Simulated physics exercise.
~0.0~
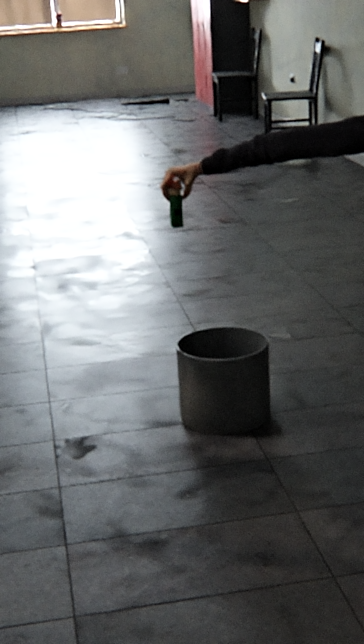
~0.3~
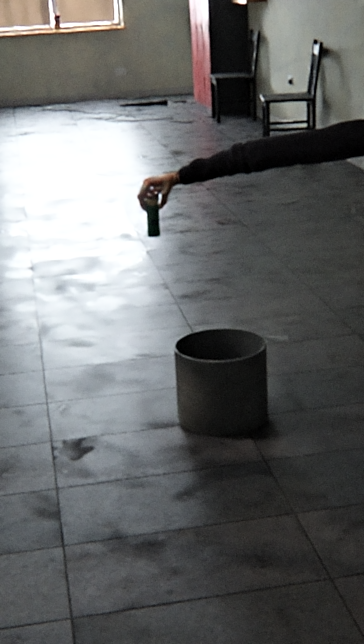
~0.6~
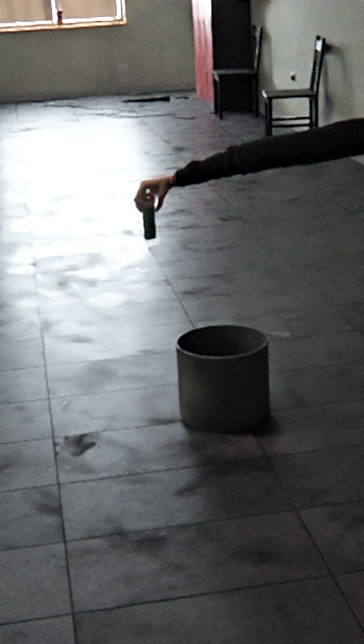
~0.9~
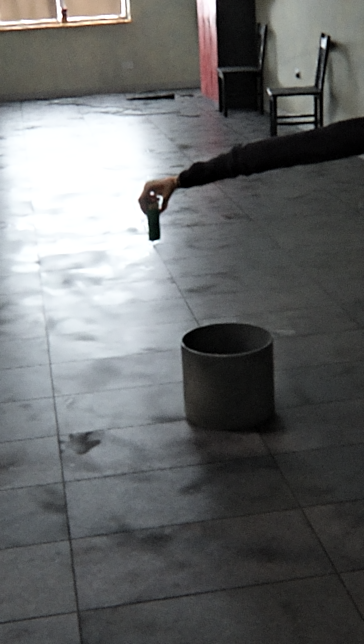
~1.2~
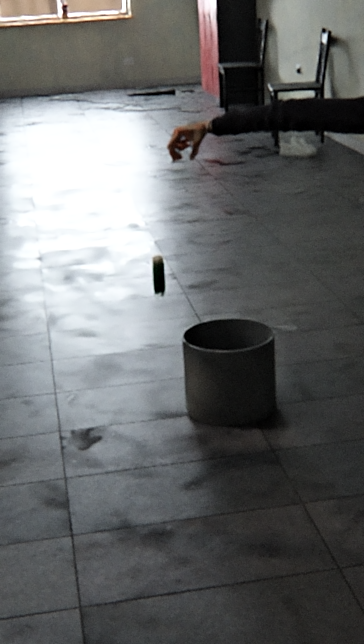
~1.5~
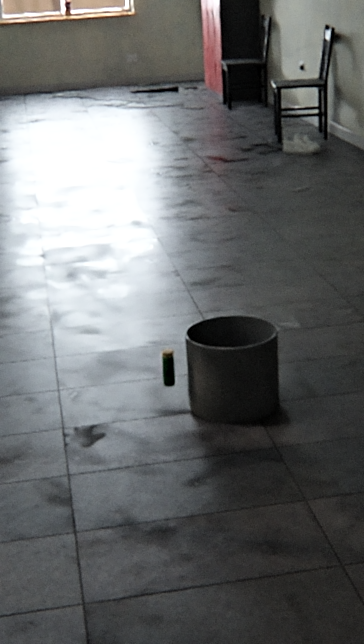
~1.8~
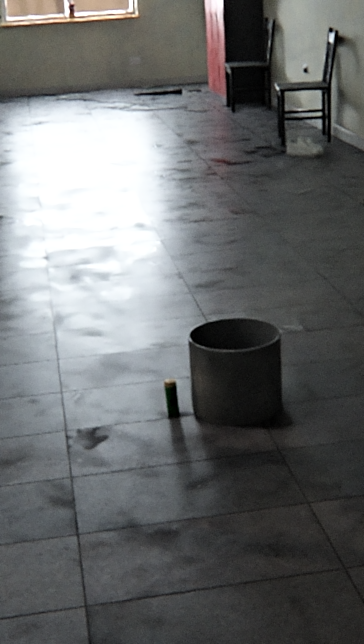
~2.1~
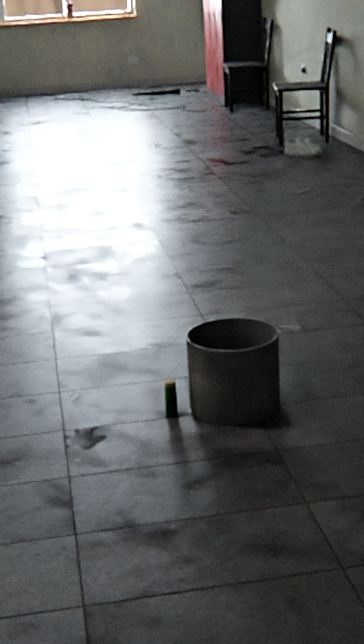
An outstretched arm held a small green shaker above a tiled floor near an open grey container, shifted it a little to the left, then let go and drew back. The shaker dropped outside the container and ended up standing upright just left of it.
